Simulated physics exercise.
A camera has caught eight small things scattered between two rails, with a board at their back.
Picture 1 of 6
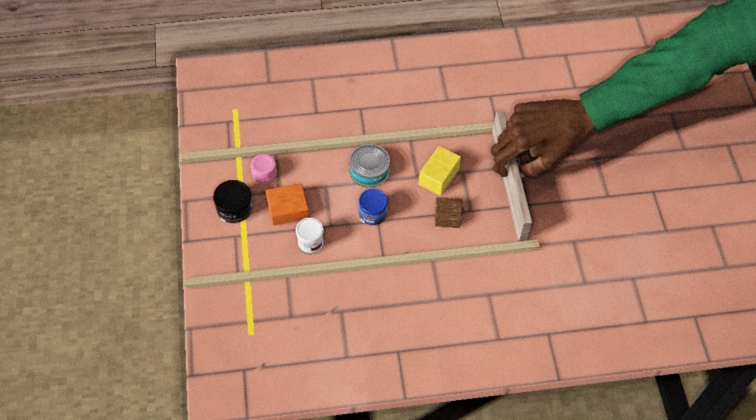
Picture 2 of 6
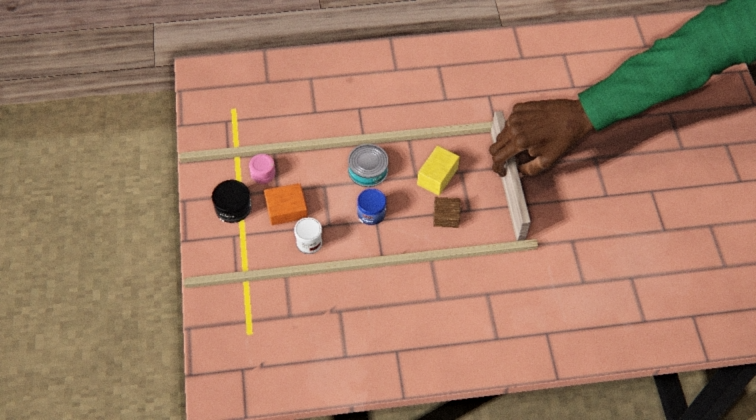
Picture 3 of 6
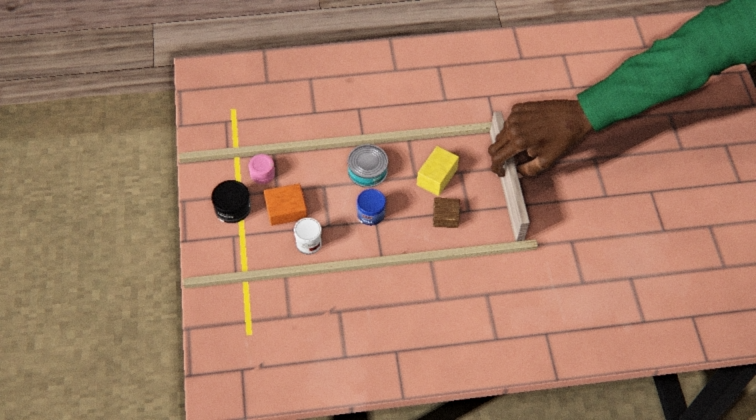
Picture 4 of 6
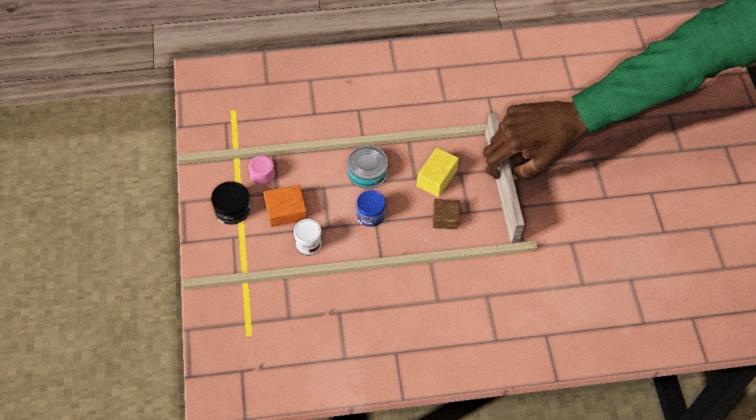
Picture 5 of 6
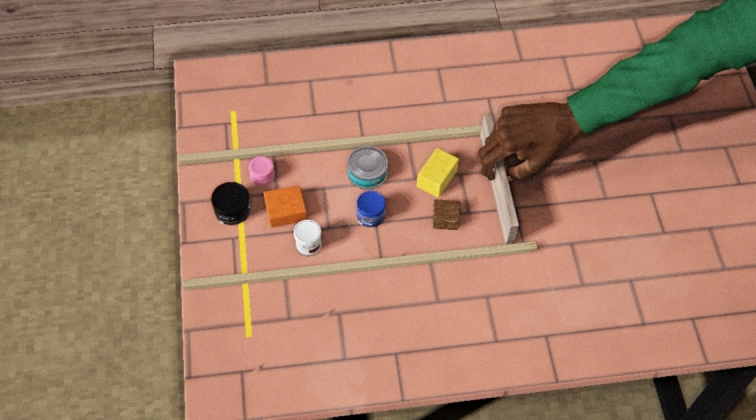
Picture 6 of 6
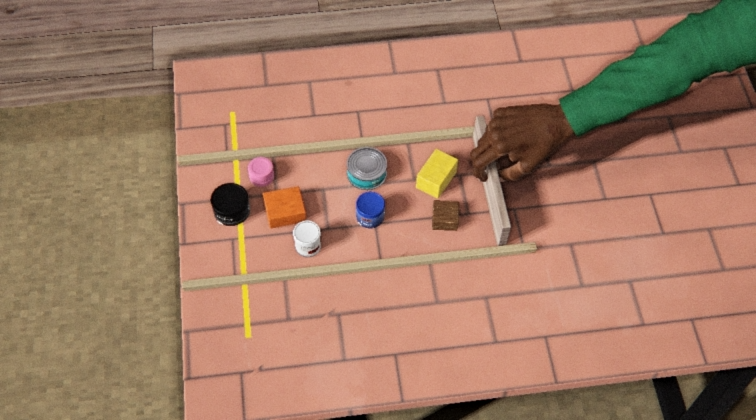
A hand slides a board slightly left between two rails, toward eight small scattered objects.
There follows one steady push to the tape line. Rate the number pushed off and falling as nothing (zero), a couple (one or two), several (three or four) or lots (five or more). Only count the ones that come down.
It is a couple.
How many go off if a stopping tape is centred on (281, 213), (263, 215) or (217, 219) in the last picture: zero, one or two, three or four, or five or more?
Taking the tapes one after another, the count is zero, then none at all, then 3 or 4.
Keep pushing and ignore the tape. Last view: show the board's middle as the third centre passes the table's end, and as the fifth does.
At (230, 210) for the third, at (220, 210) for the fifth.
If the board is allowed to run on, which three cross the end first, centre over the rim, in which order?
In order they are the black tub, the pink lid and the orange block.
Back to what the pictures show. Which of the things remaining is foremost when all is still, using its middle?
I'd say the pink lid.
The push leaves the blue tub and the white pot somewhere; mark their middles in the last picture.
(200, 229) and (202, 253), approximately.
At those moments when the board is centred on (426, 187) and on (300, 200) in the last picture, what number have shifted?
One spot: 2. Other spot: 8.
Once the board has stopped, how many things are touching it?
It adds up to 3.
Soon after, none off yet; black tub at rest near (231, 205); pink lid at rest near (261, 172); orange block at rest near (285, 207).
After that, none off yet; black tub displaced a little near (214, 199); pink lid displaced a little near (251, 171); orange block displaced about its own width near (253, 205).
In the end, the number that fall off is one or two; gone, black tub.
